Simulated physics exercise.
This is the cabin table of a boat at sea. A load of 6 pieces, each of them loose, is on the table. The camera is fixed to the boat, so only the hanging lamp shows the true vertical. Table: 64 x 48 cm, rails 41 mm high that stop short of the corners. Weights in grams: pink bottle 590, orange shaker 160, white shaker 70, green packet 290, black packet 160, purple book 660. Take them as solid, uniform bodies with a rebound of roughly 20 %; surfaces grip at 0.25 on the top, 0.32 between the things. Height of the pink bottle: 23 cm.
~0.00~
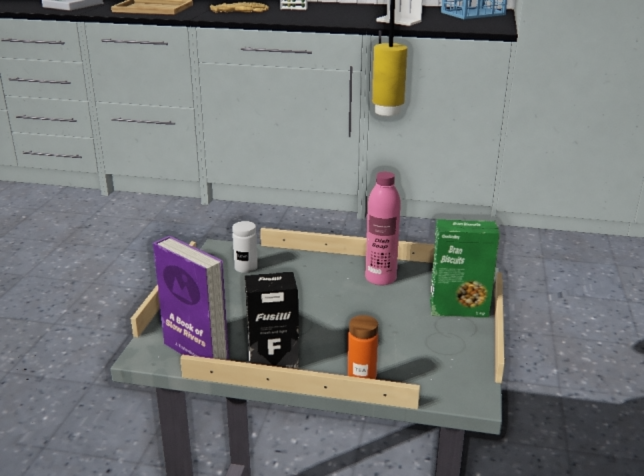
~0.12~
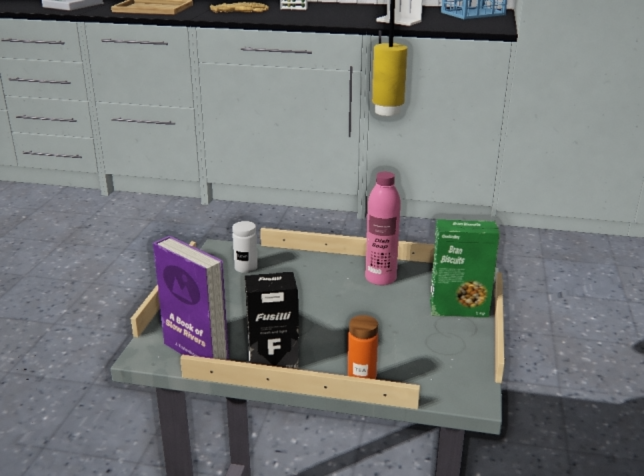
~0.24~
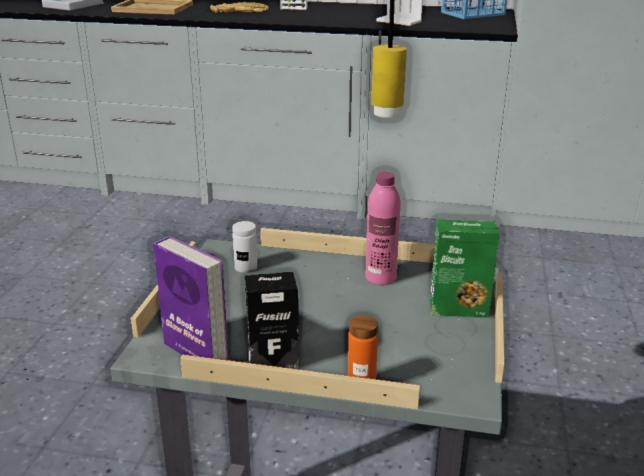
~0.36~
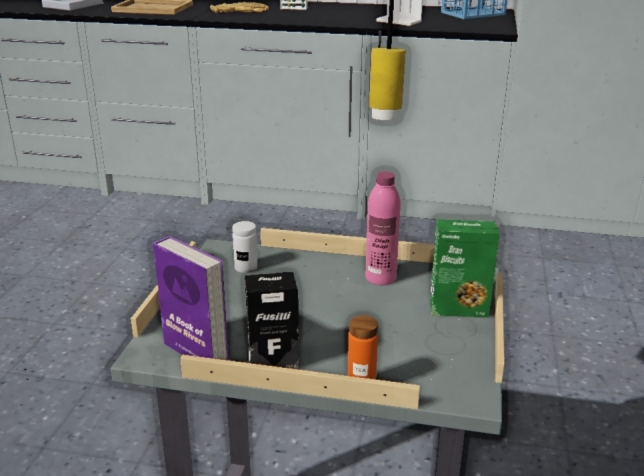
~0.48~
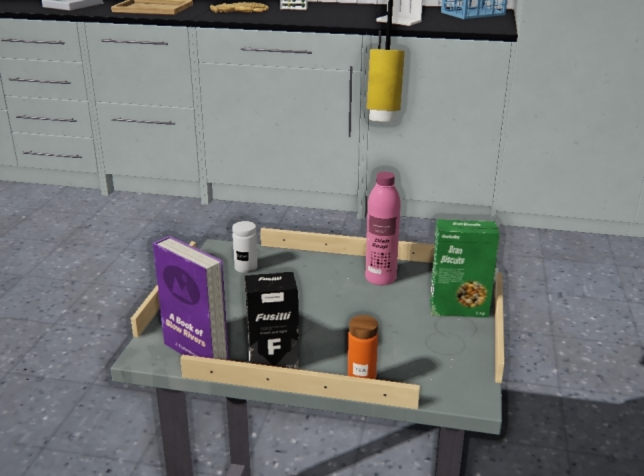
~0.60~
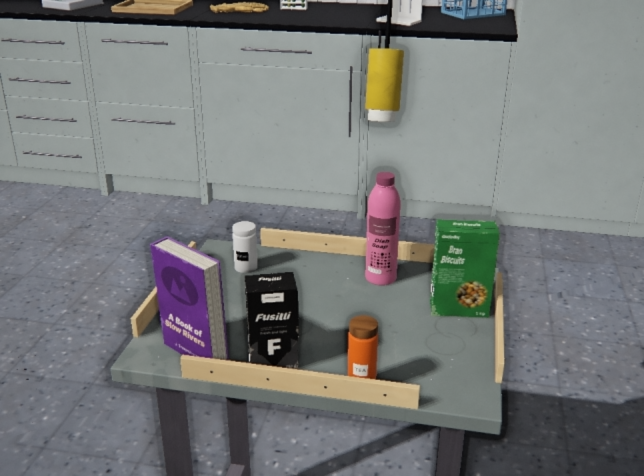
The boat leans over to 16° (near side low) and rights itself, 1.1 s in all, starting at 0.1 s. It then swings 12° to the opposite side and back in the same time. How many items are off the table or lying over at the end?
Tipped or gone: One.
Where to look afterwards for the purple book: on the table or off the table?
The purple book finishes off the table.
Around 1.00 s, floor tilted 5°, near side down; purple book now off the table.
Around 1.30 s, floor tilted 1°, far side down.
Around 1.60 s, floor tilted 10°, far side down.
Finally (2.8 s), off the table, purple book; the other 5 still in place (within 5 cm). Final places as that camera would see them, pink bottle near (382, 231), orange shaker near (362, 357).
